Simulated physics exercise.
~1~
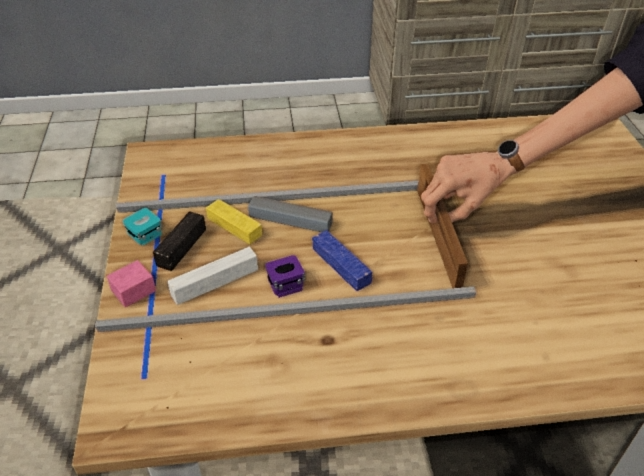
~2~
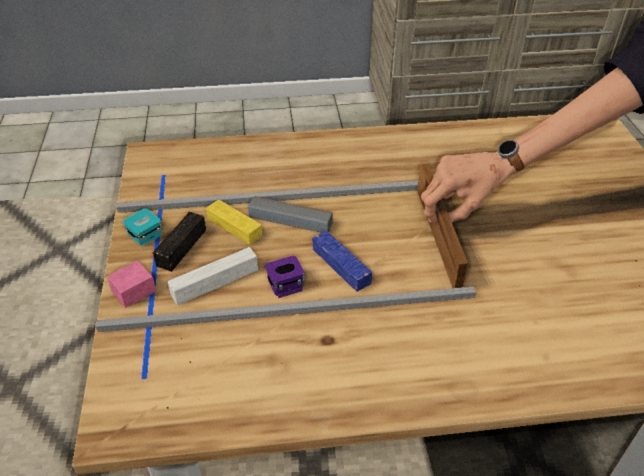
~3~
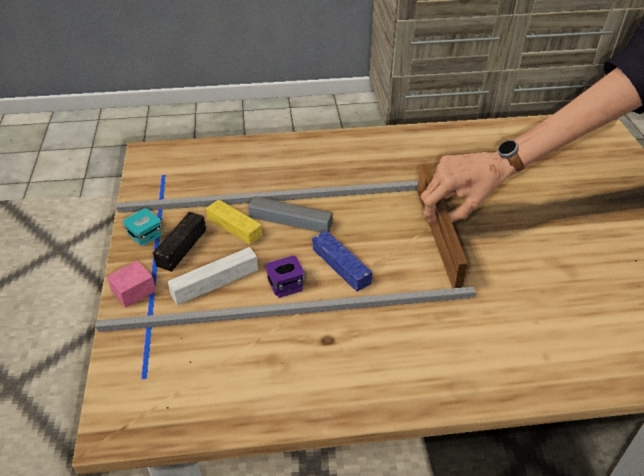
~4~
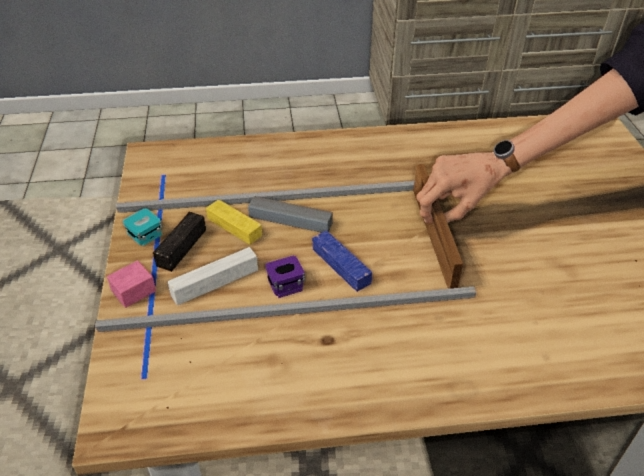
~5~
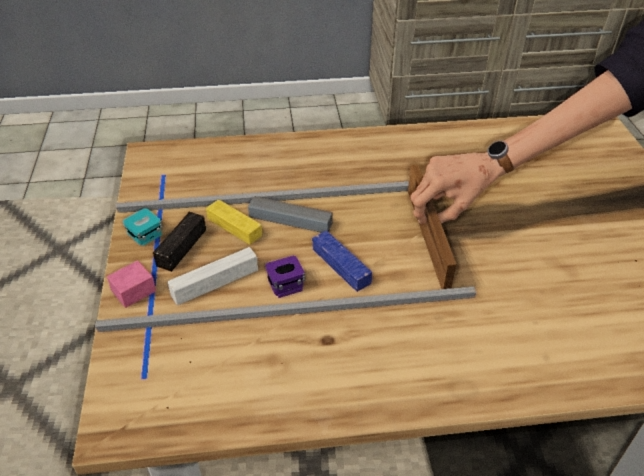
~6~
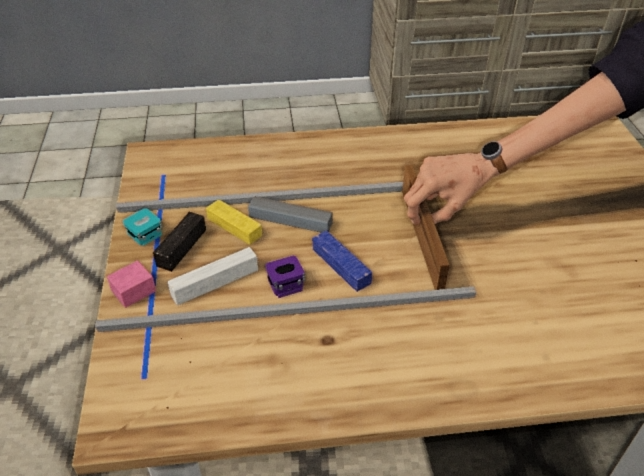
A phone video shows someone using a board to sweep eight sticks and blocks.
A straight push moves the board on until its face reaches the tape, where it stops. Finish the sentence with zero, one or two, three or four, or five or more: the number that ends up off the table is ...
The number that ends up off the table is three or four.
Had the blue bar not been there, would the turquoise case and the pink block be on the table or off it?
Result - turquoise case: Gone; pink block: Gone.
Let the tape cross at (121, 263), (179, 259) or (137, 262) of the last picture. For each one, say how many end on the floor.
7, 2, 7.
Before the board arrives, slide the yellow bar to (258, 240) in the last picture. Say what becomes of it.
Result: The yellow bar remains aboard.
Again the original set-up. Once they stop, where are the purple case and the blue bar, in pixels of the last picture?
I'd put one at around (113, 293) and the other at around (143, 276).
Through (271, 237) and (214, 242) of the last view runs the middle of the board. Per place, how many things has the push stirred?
Tally: 6; 8.
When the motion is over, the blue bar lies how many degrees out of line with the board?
It measures close to 0 degrees.
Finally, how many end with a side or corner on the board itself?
The count in contact is 2.
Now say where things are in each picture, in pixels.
In the first picture, pink block (132, 284); turquoise case (143, 228); black bar (181, 240); board (440, 223); tape (155, 261).
In the second picture, turquoise case (144, 228); purple case (285, 277).
In the third picture, black bar (181, 241); white bar (214, 276).
In the fourth picture, pink block (132, 284); grey stick (290, 215).
In the fifth picture, turquoise case (144, 228); blue bar (341, 260).
In the sixth picture, pink block (132, 284); turquoise case (144, 228); black bar (181, 241); board (423, 225); tape (155, 261).
Soon after, none off yet; pink block at rest near (132, 284); turquoise case at rest near (144, 228); black bar at rest near (181, 241).
At rest, the number that fall off is three or four; fallen, white bar, black bar, turquoise case and pink block.
